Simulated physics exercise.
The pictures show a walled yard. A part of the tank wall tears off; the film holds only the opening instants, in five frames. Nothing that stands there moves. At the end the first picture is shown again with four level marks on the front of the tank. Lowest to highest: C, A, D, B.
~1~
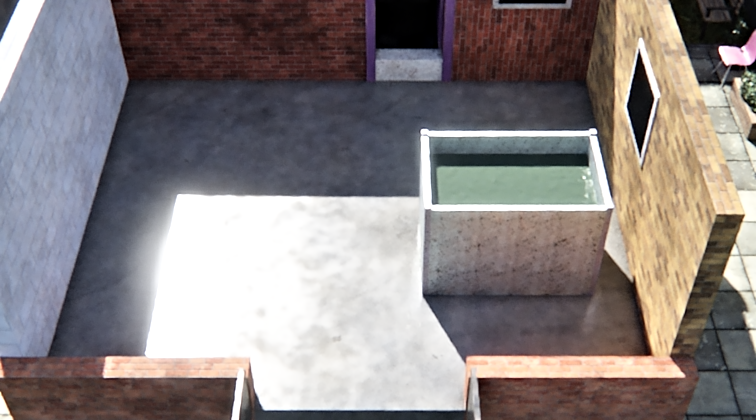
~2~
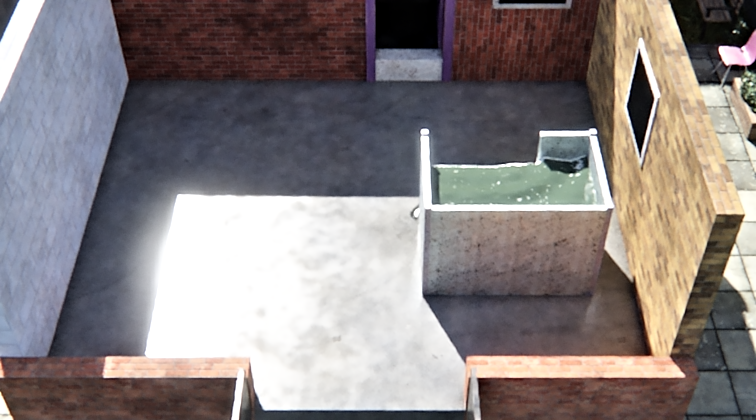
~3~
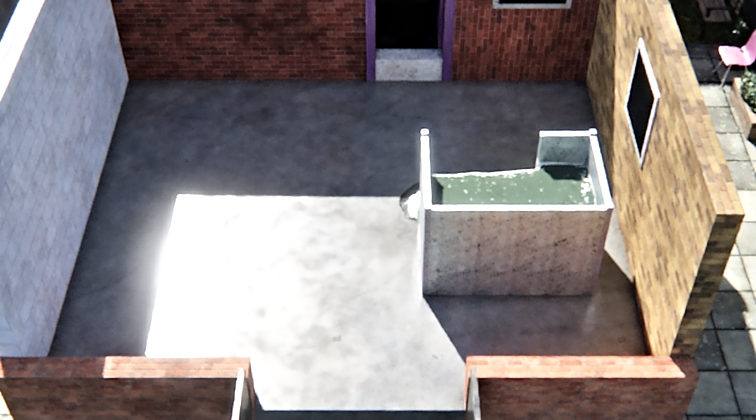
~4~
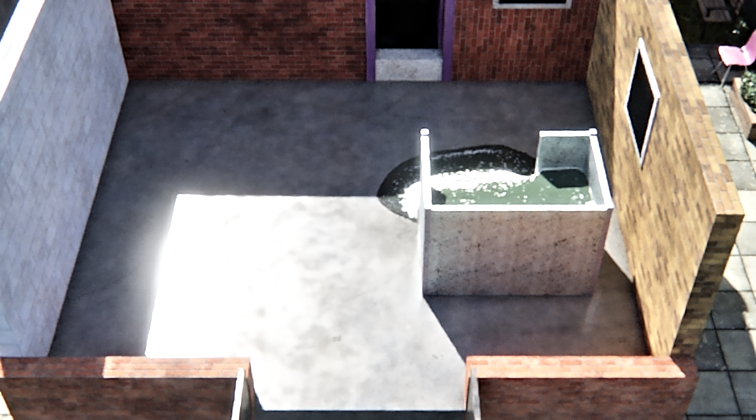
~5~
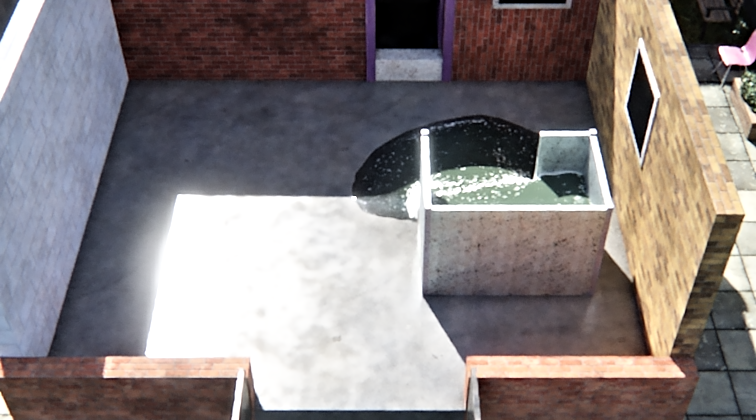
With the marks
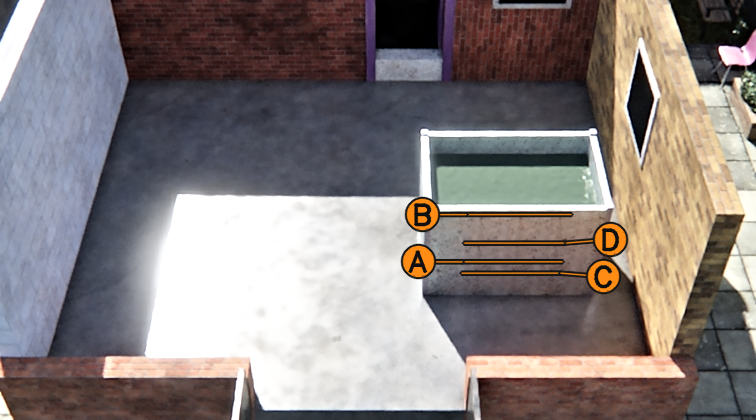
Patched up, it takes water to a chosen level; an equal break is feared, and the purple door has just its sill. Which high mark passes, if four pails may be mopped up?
It is D.
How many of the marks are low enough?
Three of them.
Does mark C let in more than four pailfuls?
No, that is safe.
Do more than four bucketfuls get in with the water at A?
No, not at all.
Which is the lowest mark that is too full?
B it is.
On the marked copy, A at (512, 261); B at (518, 214); C at (511, 273); D at (515, 243); from the bottom up C, A, D, B.
If A is chosen, nothing gets over.
If B is chosen, about 10 bucketfuls get in.
If C is chosen, nothing gets over.
If D is chosen, a bucket or two gets in.
